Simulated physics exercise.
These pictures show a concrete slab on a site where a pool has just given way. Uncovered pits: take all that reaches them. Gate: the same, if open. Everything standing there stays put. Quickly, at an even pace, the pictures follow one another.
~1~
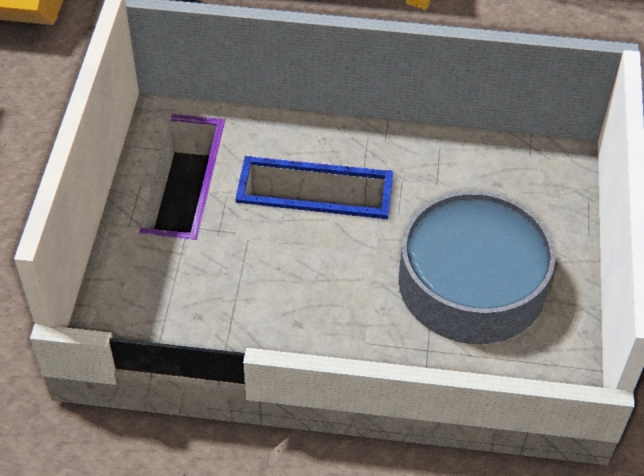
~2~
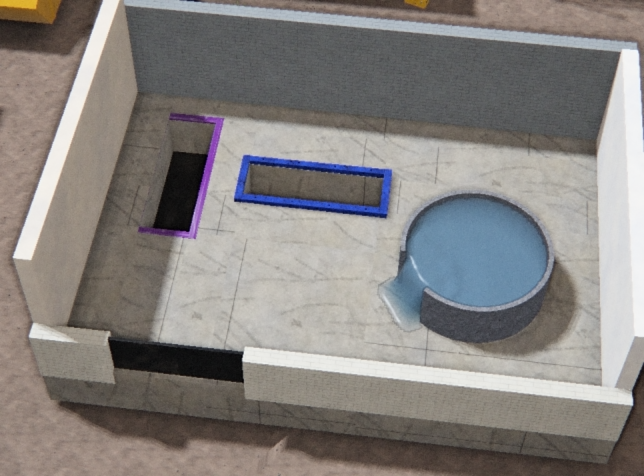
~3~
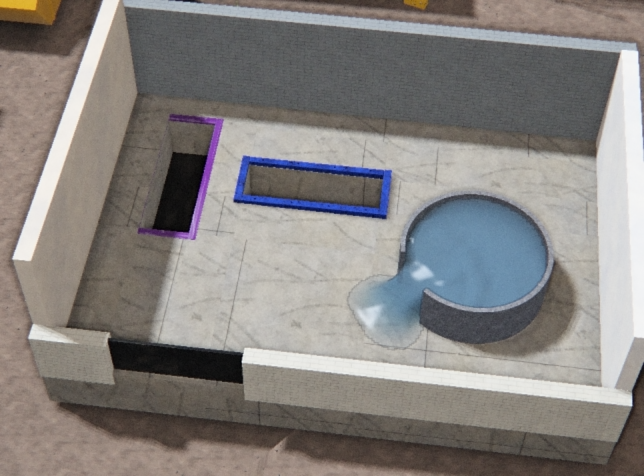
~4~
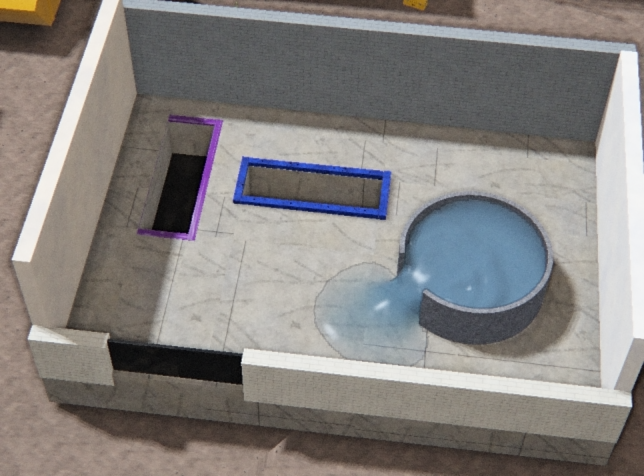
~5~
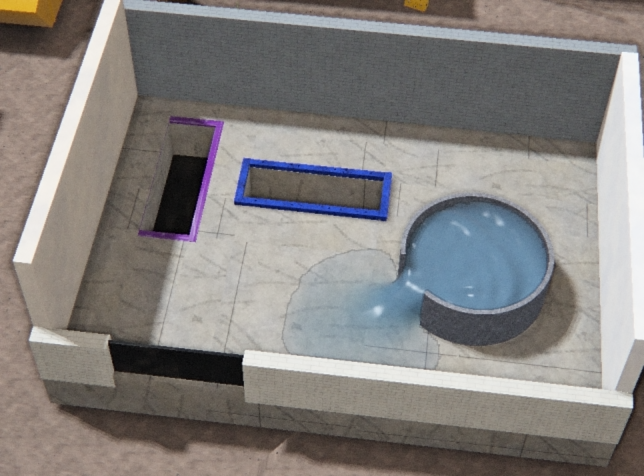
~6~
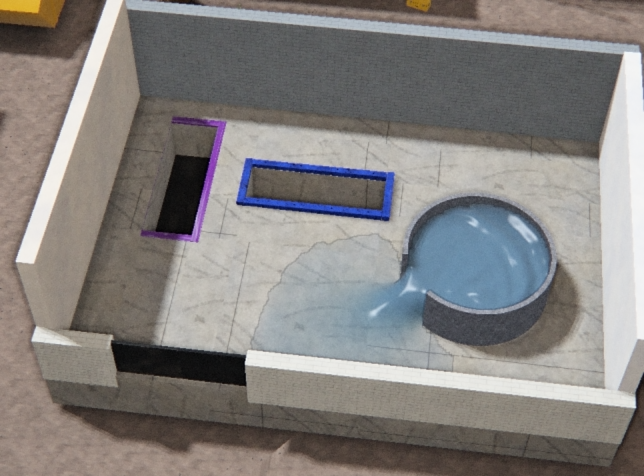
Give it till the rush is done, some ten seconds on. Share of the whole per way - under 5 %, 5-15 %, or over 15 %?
Gate under 5 %, purple pit over 15 %, blue pit under 5 %.
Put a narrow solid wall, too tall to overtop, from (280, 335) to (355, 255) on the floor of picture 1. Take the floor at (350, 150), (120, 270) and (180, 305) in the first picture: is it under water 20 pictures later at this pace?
In the order given, the spots are spared, swamped and swamped.
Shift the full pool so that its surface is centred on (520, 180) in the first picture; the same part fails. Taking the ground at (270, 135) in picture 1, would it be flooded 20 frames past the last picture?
Untouched.
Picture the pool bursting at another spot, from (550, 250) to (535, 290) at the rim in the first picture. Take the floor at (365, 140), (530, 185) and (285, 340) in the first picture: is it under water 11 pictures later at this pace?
So the first one is left untouched, the next drenched, and the last left untouched.
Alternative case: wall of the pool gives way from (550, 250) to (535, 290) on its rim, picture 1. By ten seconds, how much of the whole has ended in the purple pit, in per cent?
In percent, purple takes 20.
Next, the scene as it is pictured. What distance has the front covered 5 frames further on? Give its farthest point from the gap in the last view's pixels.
My pick would be pixel (99, 359).
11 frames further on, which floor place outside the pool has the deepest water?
Somewhere near (72, 324), I think.
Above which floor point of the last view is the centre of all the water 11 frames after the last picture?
The water's middle lies around (387, 303).
A moment on, water covers 30 % of the floor; the gate 0 %, the purple pit 0 %, the blue pit 0 %.
Next, water covers 40 % of the floor; the gate 0 %, the purple pit 1 %, the blue pit 0 %.
Then, water covers 50 % of the floor; the gate 0 %, the purple pit 3 %, the blue pit 0 %.
Later, water covers 65 % of the floor; the gate 0 %, the purple pit 18 %, the blue pit 0 %.
In the end, water covers 90 % of the floor; the gate 0 %, the purple pit 36 %, the blue pit 0 %.
